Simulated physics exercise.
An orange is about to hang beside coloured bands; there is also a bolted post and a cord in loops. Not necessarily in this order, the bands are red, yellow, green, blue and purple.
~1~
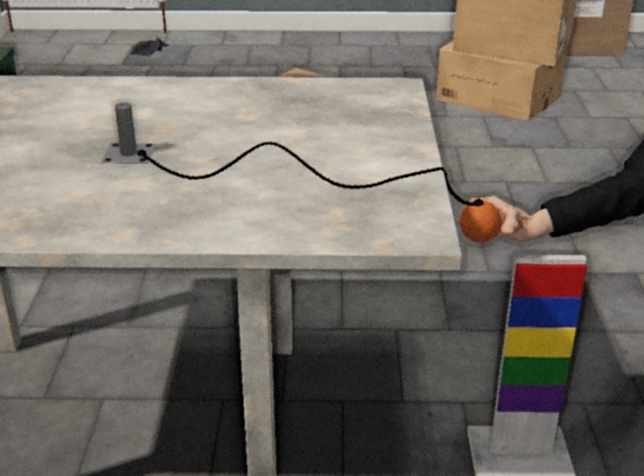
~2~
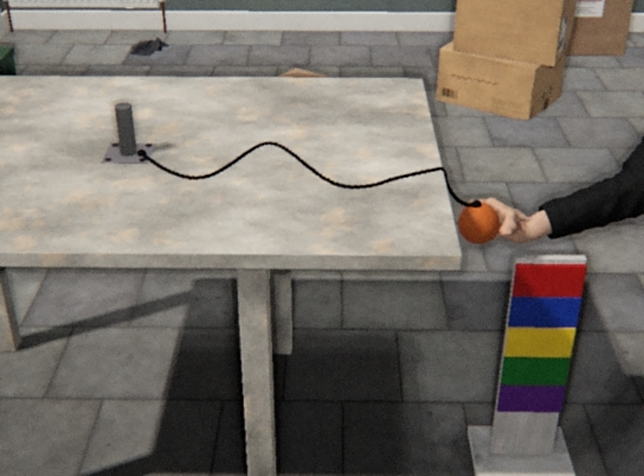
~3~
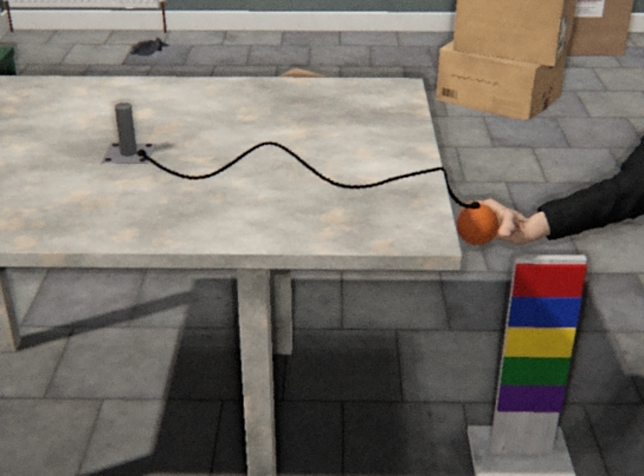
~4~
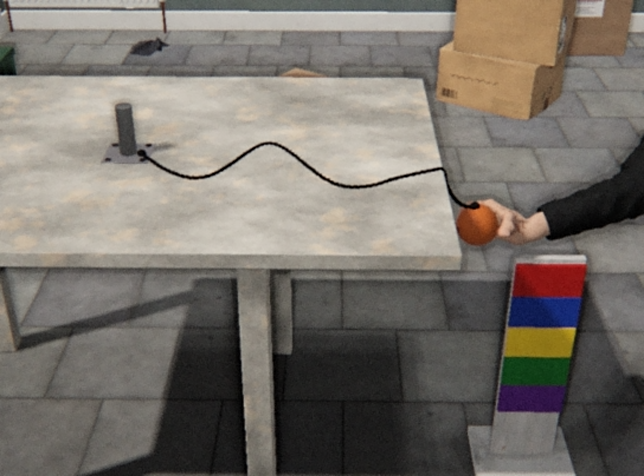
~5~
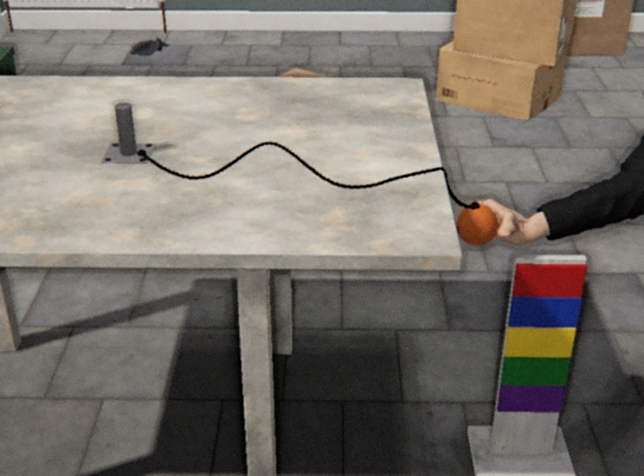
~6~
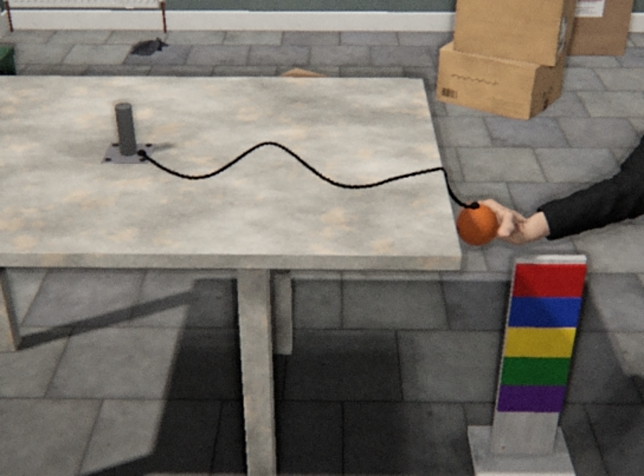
A hand at the right held an orange ball, tied by a wavy black cord to a post on the table, beside a stand of coloured bands, and barely moved at all.
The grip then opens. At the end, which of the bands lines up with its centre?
The band that lines up is yellow.
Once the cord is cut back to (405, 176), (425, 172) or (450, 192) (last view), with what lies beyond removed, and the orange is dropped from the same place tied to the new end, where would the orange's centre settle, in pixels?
Try 1: (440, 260); try 2: (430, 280); try 3: (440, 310).
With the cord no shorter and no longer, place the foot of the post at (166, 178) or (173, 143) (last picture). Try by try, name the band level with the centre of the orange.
It comes out green the first time and green the second time.
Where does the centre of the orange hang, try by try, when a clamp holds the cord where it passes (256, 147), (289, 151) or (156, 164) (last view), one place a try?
Roughly (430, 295), (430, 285) and (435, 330), in that order.
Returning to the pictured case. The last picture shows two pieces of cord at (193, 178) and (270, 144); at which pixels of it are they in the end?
Around (222, 156); the other one around (332, 161).
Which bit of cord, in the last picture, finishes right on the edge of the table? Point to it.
That spot is near (332, 183).
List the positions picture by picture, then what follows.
Orange (481, 222); red (550, 282); blue (545, 314); yellow (540, 343); green (536, 372); purple (531, 400), in the first picture.
Orange (479, 223); cord through (163, 168) (229, 165) (287, 151) (332, 183) (411, 175), in the second picture.
Orange (478, 225), in the third picture.
Orange (478, 225); cord through (163, 168) (229, 165) (287, 151) (332, 183) (411, 175), in the fourth picture.
Orange (478, 225), in the fifth picture.
Orange (478, 225); cord through (163, 168) (229, 165) (287, 151) (332, 183) (411, 175), in the sixth picture.
A little later, orange near (438, 325); level with yellow.
Next, orange near (432, 335); level with yellow.
When it is over, orange near (435, 336); level with yellow. Its middle rests at the yellow band.
